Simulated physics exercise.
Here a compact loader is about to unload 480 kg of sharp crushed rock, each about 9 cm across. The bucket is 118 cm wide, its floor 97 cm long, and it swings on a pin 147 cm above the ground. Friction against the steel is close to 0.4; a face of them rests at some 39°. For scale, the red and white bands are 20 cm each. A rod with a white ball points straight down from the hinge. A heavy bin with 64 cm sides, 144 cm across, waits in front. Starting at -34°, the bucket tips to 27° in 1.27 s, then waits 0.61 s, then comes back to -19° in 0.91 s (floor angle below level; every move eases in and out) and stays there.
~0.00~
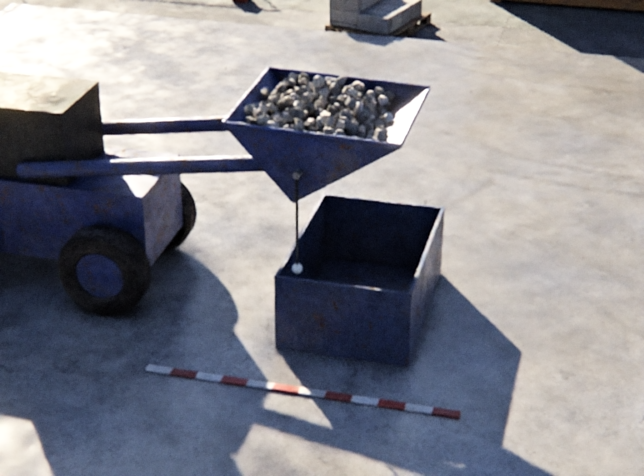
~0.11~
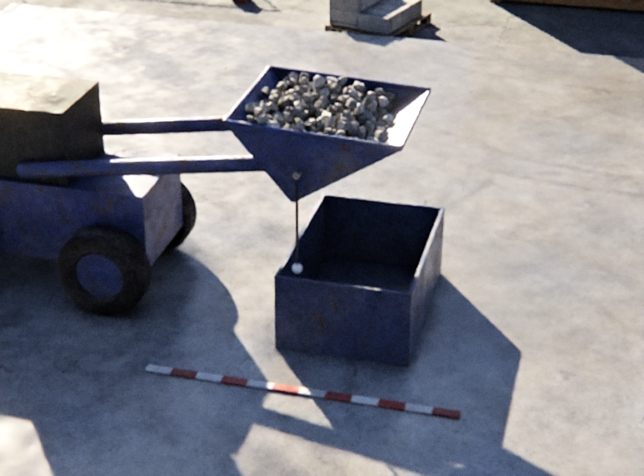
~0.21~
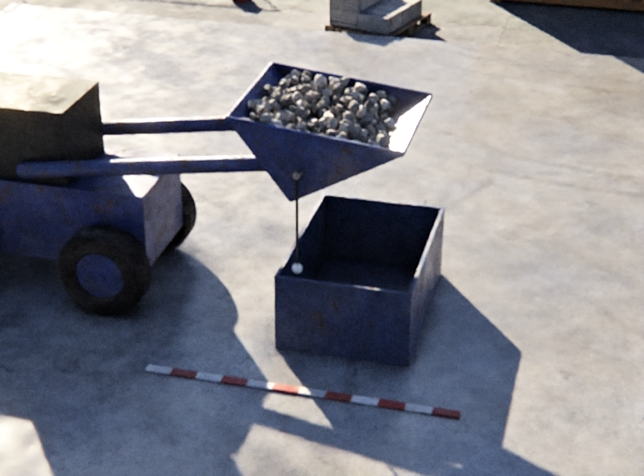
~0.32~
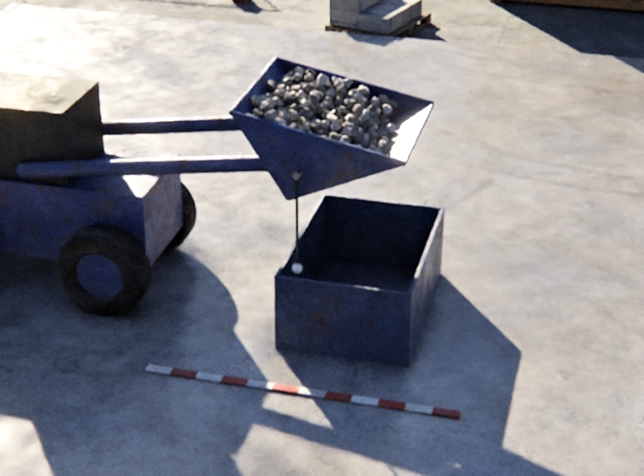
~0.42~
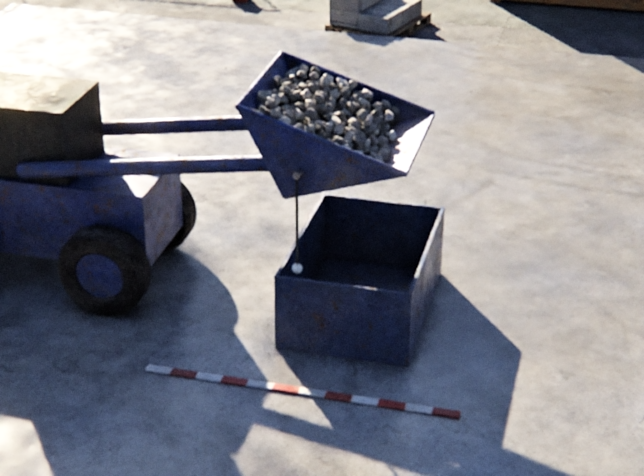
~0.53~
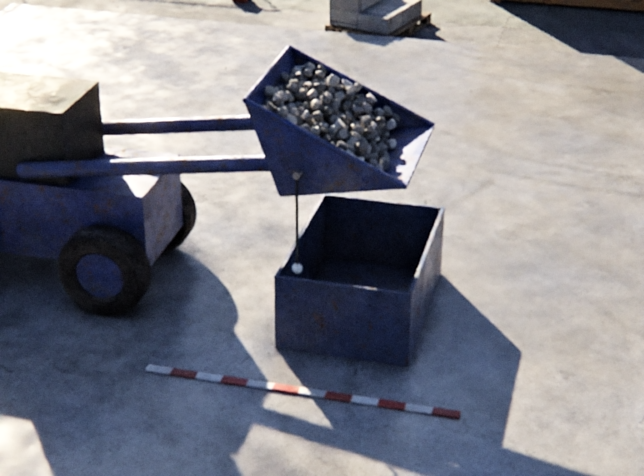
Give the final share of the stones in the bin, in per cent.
Roughly 20 per cent ends in the bin.
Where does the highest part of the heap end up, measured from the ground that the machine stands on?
Some 32 cm above that level.
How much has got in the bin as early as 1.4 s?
About 5 per cent by then.
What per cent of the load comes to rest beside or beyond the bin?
Some 50 per cent of the load.
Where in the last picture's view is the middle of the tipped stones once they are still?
Near (462, 316).
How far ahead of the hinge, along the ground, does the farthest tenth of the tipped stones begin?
Roughly 170 cm ahead of it.
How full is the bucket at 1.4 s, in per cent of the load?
About 95 per cent.
After 0.9 s the floor is at 17°; 100 % in the bucket; the foremost stones are at (388, 184).
After 1.4 s the floor is at 27°; 93 % in the bucket, 7 % in the bin; the foremost stones are at (417, 268).
After 3.2 s the floor is at -19°; 29 % in the bucket, 20 % in the bin, 50 % beside or beyond the bin; the foremost stones are at (596, 333).
After 6.1 s the floor is at -19°; 29 % in the bucket, 20 % in the bin, 50 % beside or beyond the bin; the foremost stones are at (597, 333).
